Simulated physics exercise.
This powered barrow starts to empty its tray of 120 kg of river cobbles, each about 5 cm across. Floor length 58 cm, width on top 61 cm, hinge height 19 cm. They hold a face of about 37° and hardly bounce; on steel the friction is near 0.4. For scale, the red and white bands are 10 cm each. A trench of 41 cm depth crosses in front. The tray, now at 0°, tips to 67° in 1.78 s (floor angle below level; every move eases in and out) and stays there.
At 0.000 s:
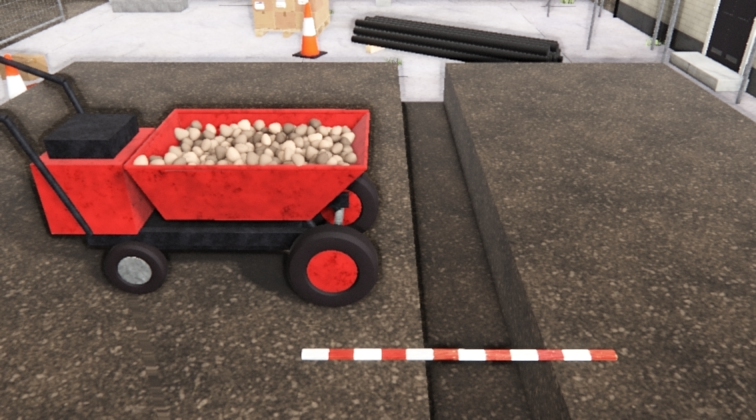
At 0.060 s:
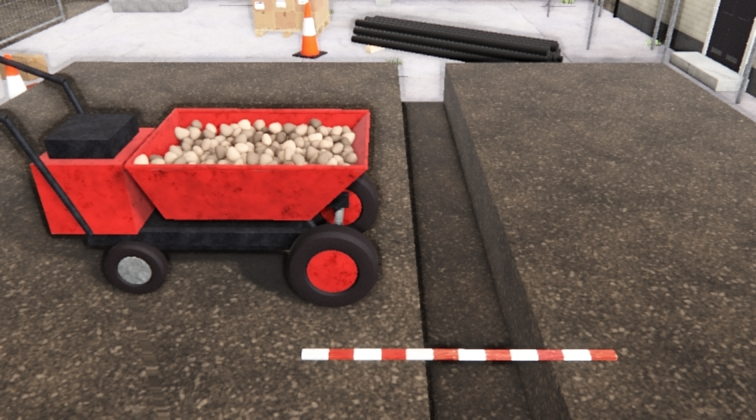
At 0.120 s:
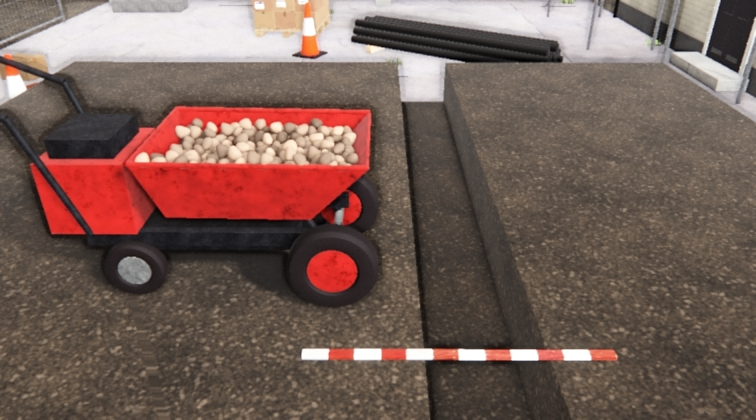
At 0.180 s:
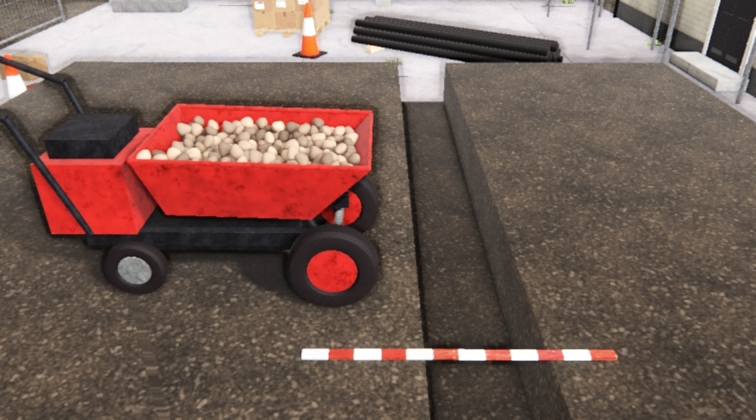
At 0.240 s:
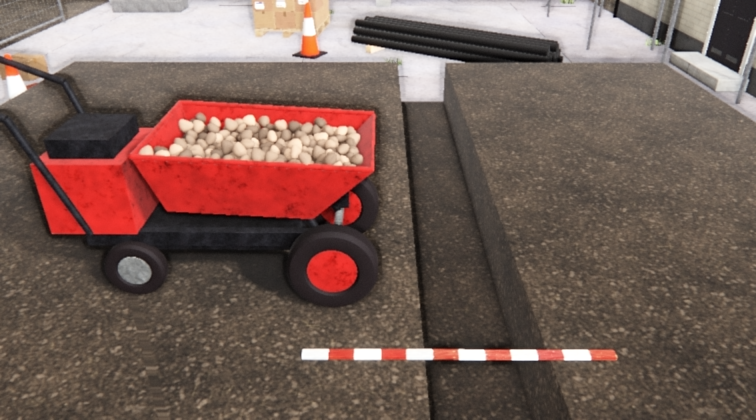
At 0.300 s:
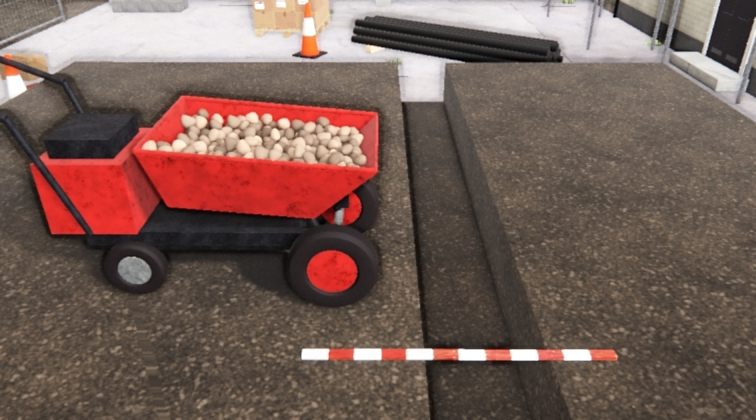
We see a red powered barrow loaded with pale rounded stones standing left of a trench, near a red and white banded pole; its tray slowly tilts slightly down toward the right while the wheels stay still.
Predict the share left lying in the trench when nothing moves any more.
About 96 per cent.
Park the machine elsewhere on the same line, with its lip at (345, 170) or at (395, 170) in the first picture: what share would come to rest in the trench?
First some 100, then 70 per cent.
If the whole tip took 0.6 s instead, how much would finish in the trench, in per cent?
It would be near 70 per cent.
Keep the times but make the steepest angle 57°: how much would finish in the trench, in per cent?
In that case some 80 per cent.
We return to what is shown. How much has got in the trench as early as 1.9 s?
Some 50 per cent.
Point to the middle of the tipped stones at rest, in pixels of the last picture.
Their middle is at about (477, 325).
After 1.3 s the floor is at 57°; 99 % in the tray, 1 % in the trench; the foremost stones are at (457, 235).
After 1.9 s the floor is at 67°; 47 % in the tray, 51 % in the trench, 2 % past the trench; the foremost stones are at (541, 260).
After 2.2 s the floor is at 67°; 19 % in the tray, 77 % in the trench, 5 % past the trench; the foremost stones are at (601, 256).
After 4.2 s the floor is at 67°; 0 % in the tray, 96 % in the trench, 4 % past the trench; the foremost stones are at (637, 255).
